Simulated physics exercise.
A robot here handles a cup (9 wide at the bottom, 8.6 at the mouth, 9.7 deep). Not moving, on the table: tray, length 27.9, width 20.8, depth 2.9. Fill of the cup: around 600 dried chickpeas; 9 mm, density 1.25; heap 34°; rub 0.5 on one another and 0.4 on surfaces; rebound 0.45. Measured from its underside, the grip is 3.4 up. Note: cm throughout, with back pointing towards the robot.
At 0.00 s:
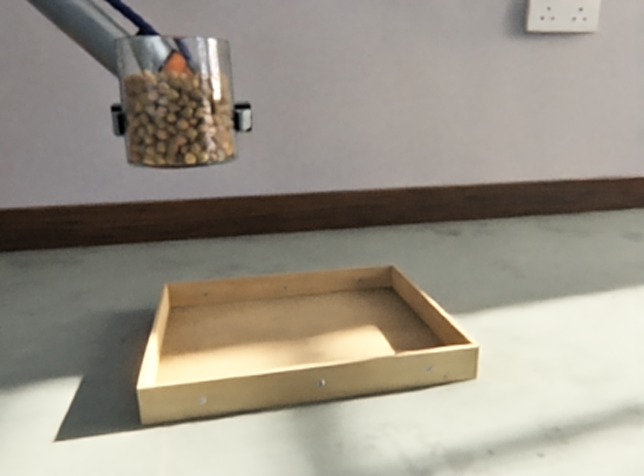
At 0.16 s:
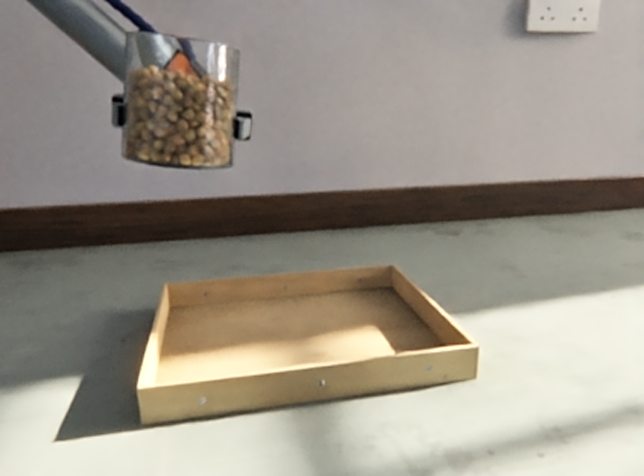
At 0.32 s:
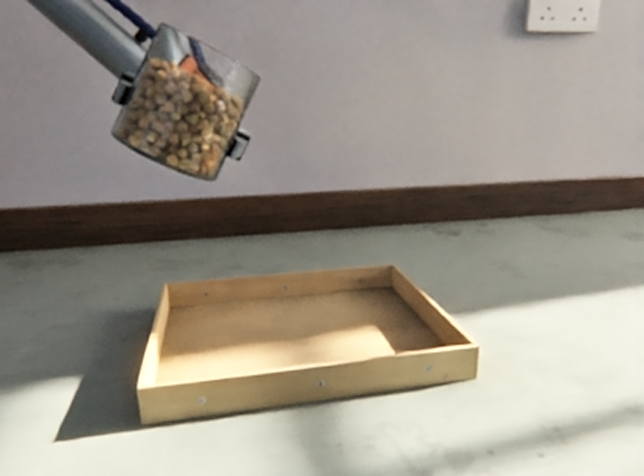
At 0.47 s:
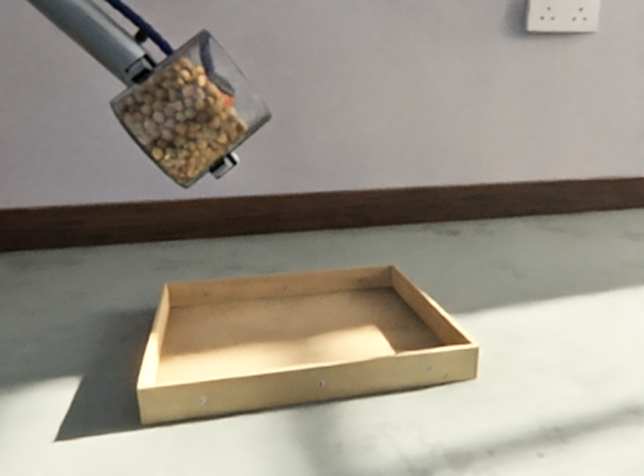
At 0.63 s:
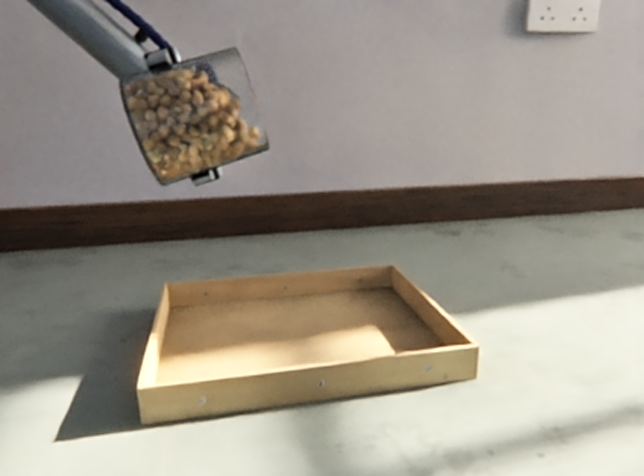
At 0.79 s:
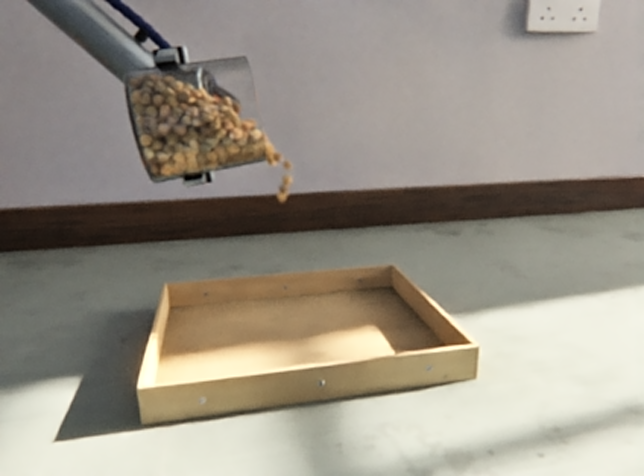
A clear cup full of dried chickpeas, held by a robot arm above a shallow wooden tray, tilted steadily to the right until it lay nearly sideways and a few chickpeas slipped over its rim.
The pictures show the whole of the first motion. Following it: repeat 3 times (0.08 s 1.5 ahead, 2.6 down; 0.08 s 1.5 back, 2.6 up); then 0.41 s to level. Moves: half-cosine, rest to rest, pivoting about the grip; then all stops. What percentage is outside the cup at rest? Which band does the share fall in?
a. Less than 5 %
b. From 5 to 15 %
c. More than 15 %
More than 15 %.
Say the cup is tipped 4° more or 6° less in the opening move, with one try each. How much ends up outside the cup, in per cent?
40 and 20 percent.
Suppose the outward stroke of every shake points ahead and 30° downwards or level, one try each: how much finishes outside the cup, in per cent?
Roughly 45 per cent, then 70 per cent.
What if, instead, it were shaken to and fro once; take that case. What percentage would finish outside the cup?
Then roughly 10 percent.
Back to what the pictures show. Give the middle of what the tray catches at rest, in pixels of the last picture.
In the final picture, somewhere near (372, 322).
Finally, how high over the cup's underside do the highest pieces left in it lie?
Roughly 6.5 centimetres.
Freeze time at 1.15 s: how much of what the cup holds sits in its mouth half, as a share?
About 40 percent.
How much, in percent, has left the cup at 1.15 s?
About 15 in a hundred parts are out by then.
By 1.15 s, tilted 82° forward, highest piece 25 above the table; 519 in the cup, 53 in the tray, 26 in flight or on a rim.
By 1.50 s, tilted 33° forward, highest piece 26 above the table; 410 in the cup, 167 in the tray, 10 on the table or floor, 11 in flight or on a rim.
By 1.88 s, level, highest piece 25 above the table; 410 in the cup, 175 in the tray, 13 on the table or floor.
By 2.93 s, level, highest piece 25 above the table; 410 in the cup, 175 in the tray, 13 on the table or floor.
Final count, 410 in the cup, 175 in the tray, 13 on the table or floor. That is 31 % outside the cup.
